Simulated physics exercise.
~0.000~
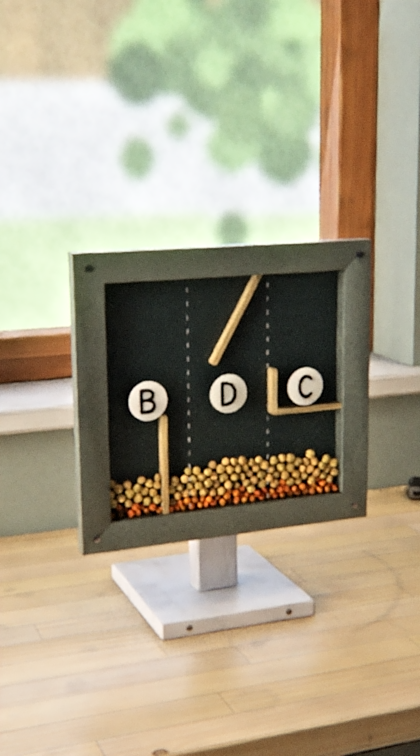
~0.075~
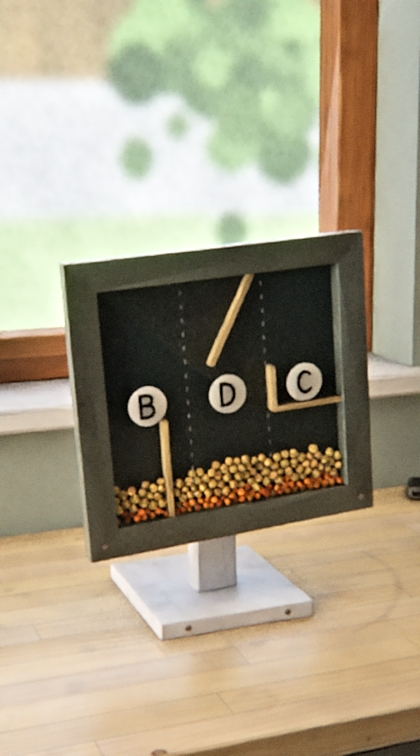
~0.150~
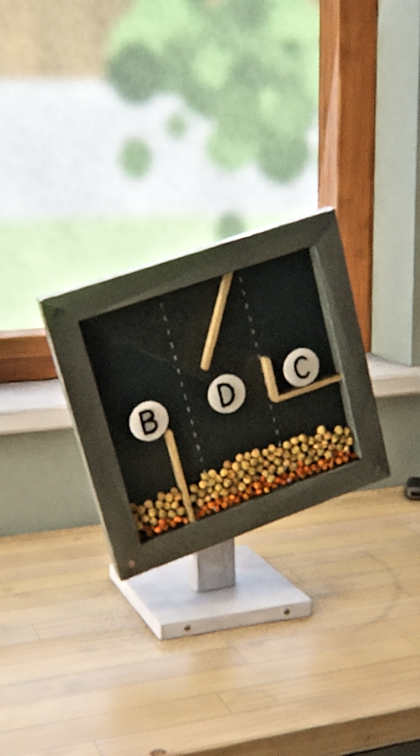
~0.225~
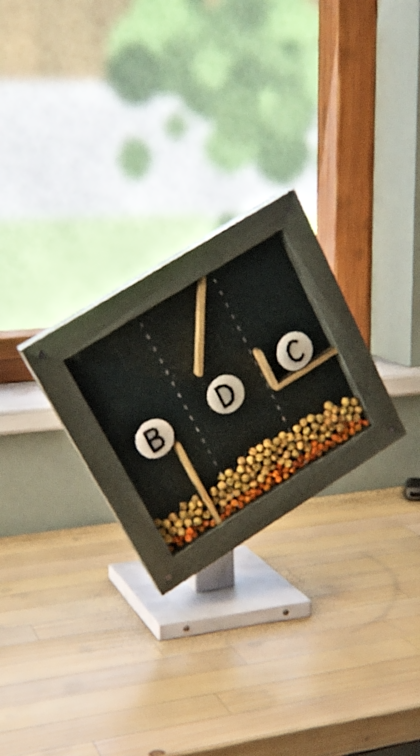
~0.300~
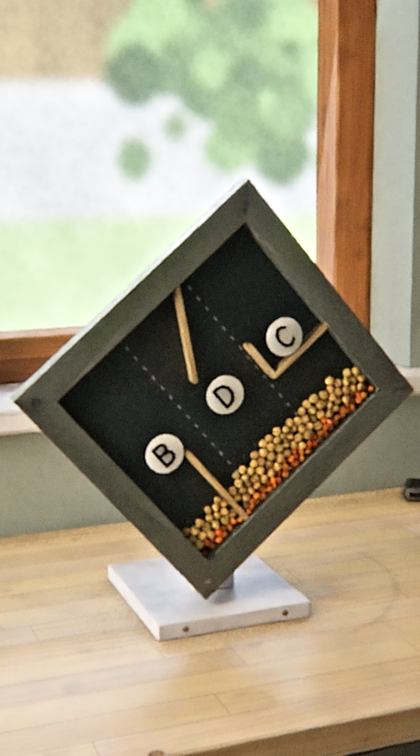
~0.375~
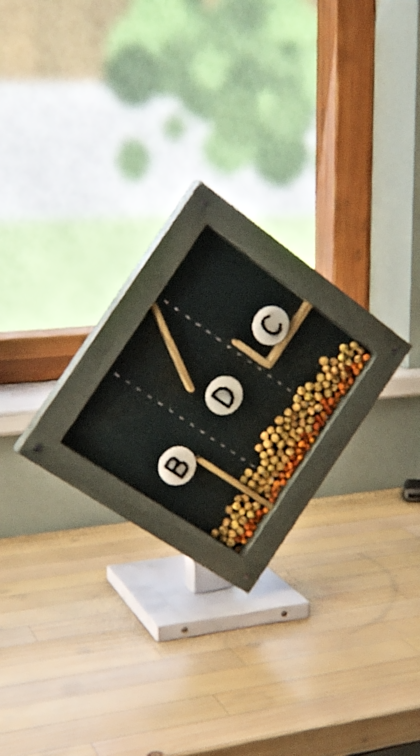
A framed box of beads rotates anticlockwise on its stand, and the beads shift rightward inside.
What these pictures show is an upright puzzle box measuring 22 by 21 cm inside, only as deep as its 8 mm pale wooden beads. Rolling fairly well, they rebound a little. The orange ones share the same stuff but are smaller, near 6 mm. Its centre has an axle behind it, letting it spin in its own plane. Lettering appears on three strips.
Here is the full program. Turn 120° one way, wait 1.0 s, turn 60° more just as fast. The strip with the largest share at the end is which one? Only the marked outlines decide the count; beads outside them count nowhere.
That is the one marked B.
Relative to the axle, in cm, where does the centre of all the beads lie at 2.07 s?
Offset: Approx. 5 cm right, 8 cm below.
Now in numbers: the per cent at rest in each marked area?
Strip B: 60; strip C: 0; strip D: 40.
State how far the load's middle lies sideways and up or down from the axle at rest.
About 5 cm right and 7 cm below.
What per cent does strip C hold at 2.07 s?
Roughly 0 per cent.
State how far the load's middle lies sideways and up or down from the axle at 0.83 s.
5 cm right, 5 cm below.
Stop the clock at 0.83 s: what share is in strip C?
Roughly 0 per cent of it.
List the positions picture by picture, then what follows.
Level; about 150 beads; beads centred (232, 486); top one (226, 462); B (148, 401), C (305, 386), D (229, 394), in the first frame.
Turned 3° anticlockwise; beads centred (236, 485); top one (313, 449), in the second frame.
Turned 14° anticlockwise; beads centred (251, 479); top one (322, 430); wall ends (205, 367), (265, 360), (168, 431), in the third frame.
Turned 27° anticlockwise; beads centred (268, 469); top one (346, 402), in the fourth frame.
Turned 40° anticlockwise; beads centred (283, 456); top one (356, 371), in the fifth frame.
Turned 53° anticlockwise; beads centred (293, 442); top one (354, 346); B (177, 466), C (271, 326), D (224, 396), in the sixth frame.
After 0.83 s, it stands 120° anticlockwise; the beads' middle is 5 cm right of and 5 cm below the centre; B 75 %, D 25 %.
After 2.07 s, it stands 150° anticlockwise; the beads' middle is 5 cm right of and 8 cm below the centre; B 100 %.
After 2.32 s, it stands 180° anticlockwise; the beads' middle is 8 cm right of and 5 cm below the centre; B 95 %, D 5 %.
Settled by 3.1 s, it stands 180° anticlockwise; B 60 %, C 0 %, D 40 %.
